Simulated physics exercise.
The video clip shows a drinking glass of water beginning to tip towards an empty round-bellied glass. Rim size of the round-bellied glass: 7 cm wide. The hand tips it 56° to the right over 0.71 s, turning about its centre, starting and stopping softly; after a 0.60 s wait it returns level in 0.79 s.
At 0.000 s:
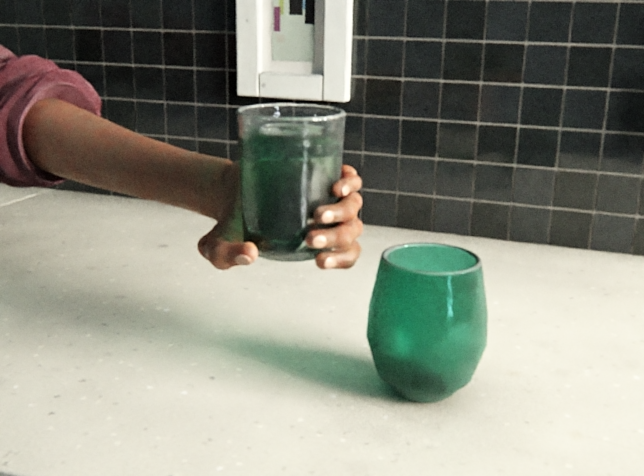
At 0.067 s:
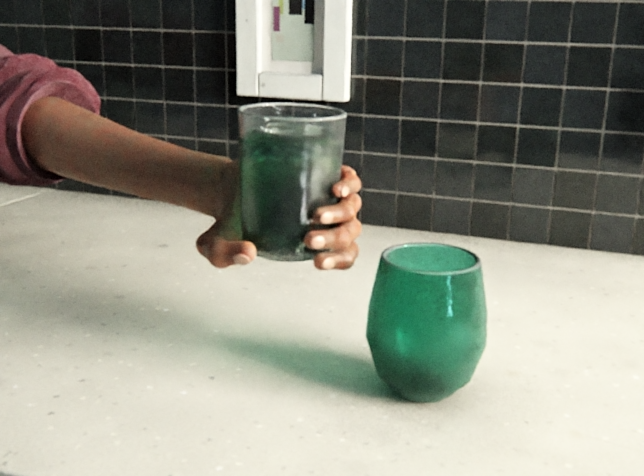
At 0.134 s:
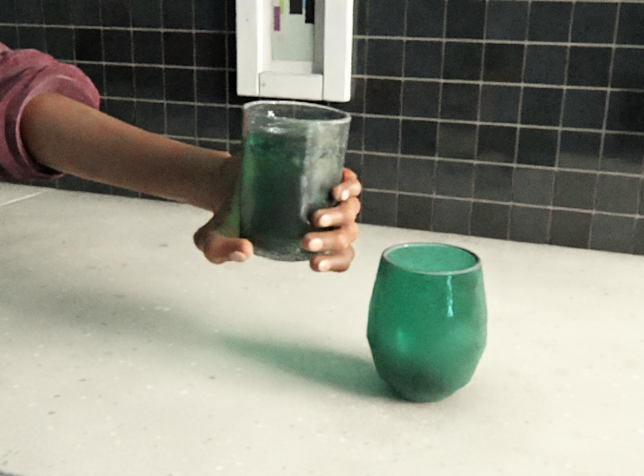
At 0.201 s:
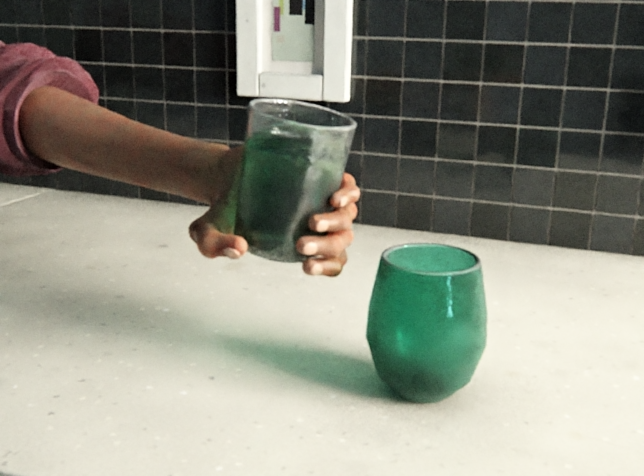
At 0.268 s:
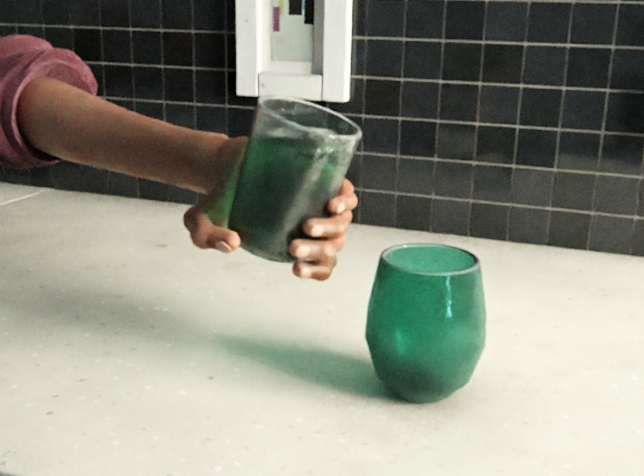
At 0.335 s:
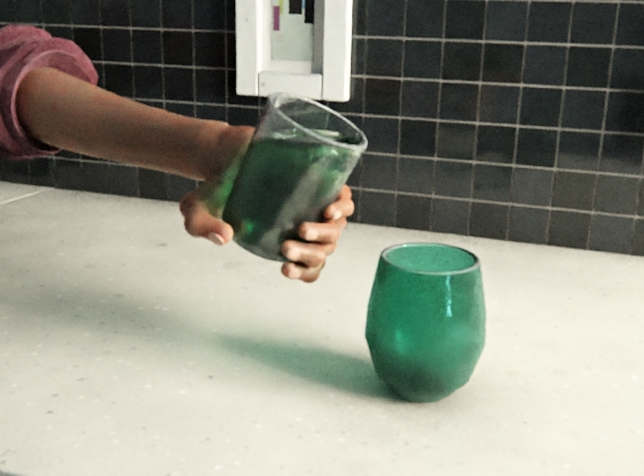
On a pale countertop, a hand slowly tilting a glass of water to the right above a green round-bellied glass.
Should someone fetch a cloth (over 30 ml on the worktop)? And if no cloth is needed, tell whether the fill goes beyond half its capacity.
No, and short of half.
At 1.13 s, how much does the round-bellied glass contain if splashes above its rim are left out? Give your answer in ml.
Volume: Approx. 90 ml.
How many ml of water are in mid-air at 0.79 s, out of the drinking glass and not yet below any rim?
Estimate: Some 20 ml.
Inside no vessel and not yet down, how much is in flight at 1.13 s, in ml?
Liquid in flight: Around 5 ml.
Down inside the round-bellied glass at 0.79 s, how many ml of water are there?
About 50 ml.
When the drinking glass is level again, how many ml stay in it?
It ends up holding about 240 ml.
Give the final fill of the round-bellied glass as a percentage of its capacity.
About 20 %.
After 0.79 s the tilt is 56° and the round-bellied glass has 50 ml, the drinking glass 280 ml, and 0 ml is on the worktop.
After 1.13 s the tilt is 56° and the round-bellied glass has 90 ml, the drinking glass 250 ml, and 5 ml is on the worktop.
After 1.48 s the tilt is 50° and the round-bellied glass has 105 ml, the drinking glass 240 ml, and 5 ml is on the worktop.
After 1.86 s the tilt is 12° and the round-bellied glass has 105 ml, the drinking glass 235 ml, and 10 ml is on the worktop.
In the end the round-bellied glass has 105 ml, the drinking glass 235 ml, and 10 ml is on the worktop.
